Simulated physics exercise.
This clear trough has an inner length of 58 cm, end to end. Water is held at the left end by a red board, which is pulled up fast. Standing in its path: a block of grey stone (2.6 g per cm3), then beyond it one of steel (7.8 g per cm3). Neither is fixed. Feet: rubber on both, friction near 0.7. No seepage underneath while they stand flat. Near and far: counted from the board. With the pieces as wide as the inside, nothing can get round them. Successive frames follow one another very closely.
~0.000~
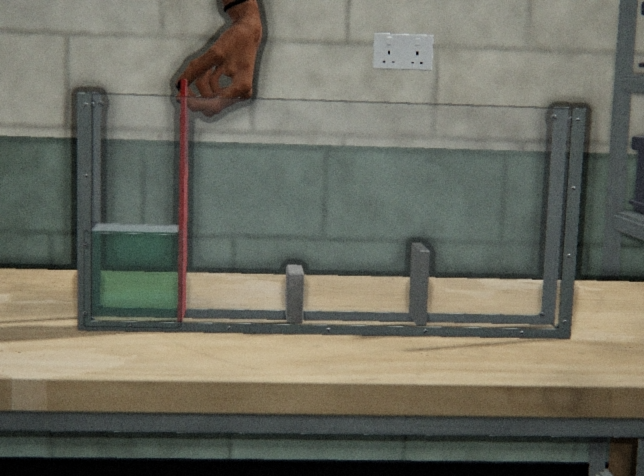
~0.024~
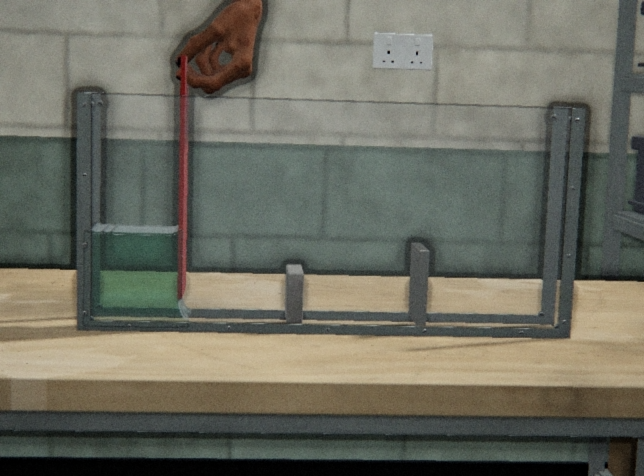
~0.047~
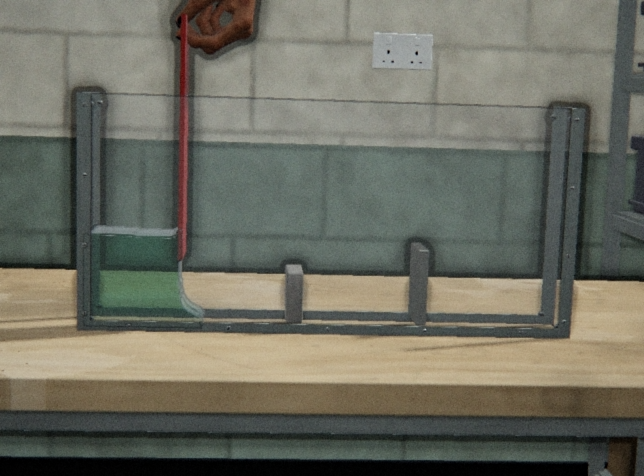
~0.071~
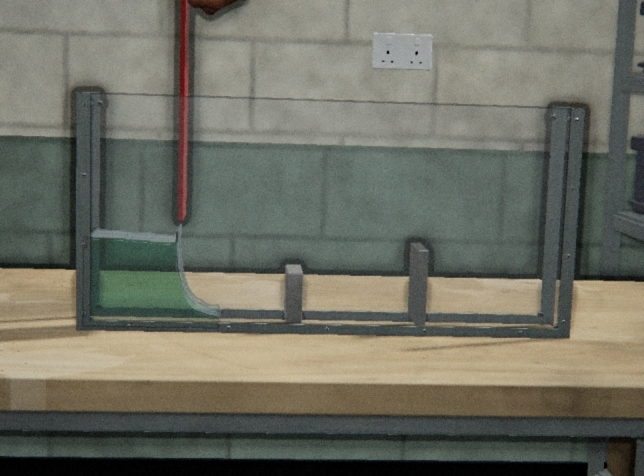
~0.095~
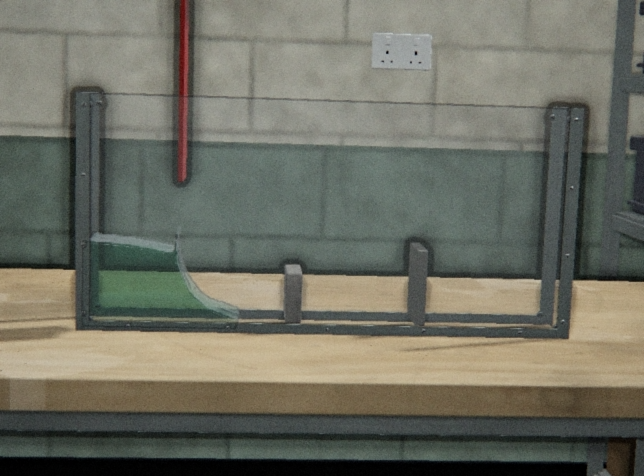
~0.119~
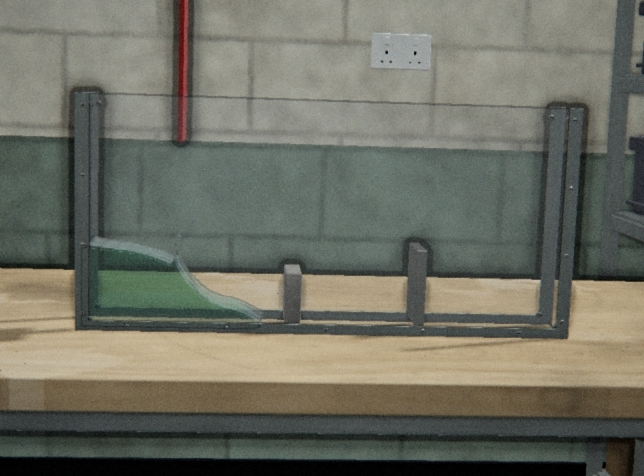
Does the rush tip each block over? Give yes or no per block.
Near one - yes, far one - no.
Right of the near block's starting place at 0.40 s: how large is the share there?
It comes to around 36 in a hundred.
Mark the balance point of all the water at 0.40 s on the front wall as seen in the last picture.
Look around (241, 299) on the front wall - that's where it is.
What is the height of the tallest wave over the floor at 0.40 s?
Roughly 15.5 cm up.
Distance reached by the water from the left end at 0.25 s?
Roughly 26 centimetres out.
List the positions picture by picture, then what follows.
Level at the left end (97, 233); front at (177, 320); board bottom (180, 321); the near block's top is at (296, 277); the far block's top is at (425, 255), in the first frame.
Level at the left end (96, 233); front at (185, 320); board bottom (180, 298), in the second frame.
Level at the left end (96, 235); front at (199, 320); board bottom (180, 259), in the third frame.
Level at the left end (95, 239); front at (218, 320); board bottom (180, 220), in the fourth frame.
Level at the left end (95, 243); front at (237, 321); board bottom (180, 180), in the fifth frame.
Level at the left end (94, 248); front at (258, 321); the board is clear; the near block's top is at (294, 276); the far block's top is at (423, 255), in the sixth frame.
Then, 0.25 s in, the front has run 26 cm from the left wall, the near block leans 10° and the far block is upright.
Then, 0.40 s in, the near block lies flat and the far block is upright.
Then, 0.64 s in, the near block lies flat and the far block is upright.
Finally, the near block lies flat and the far block is upright; 0 per cent of the water is past where the far block first stood.
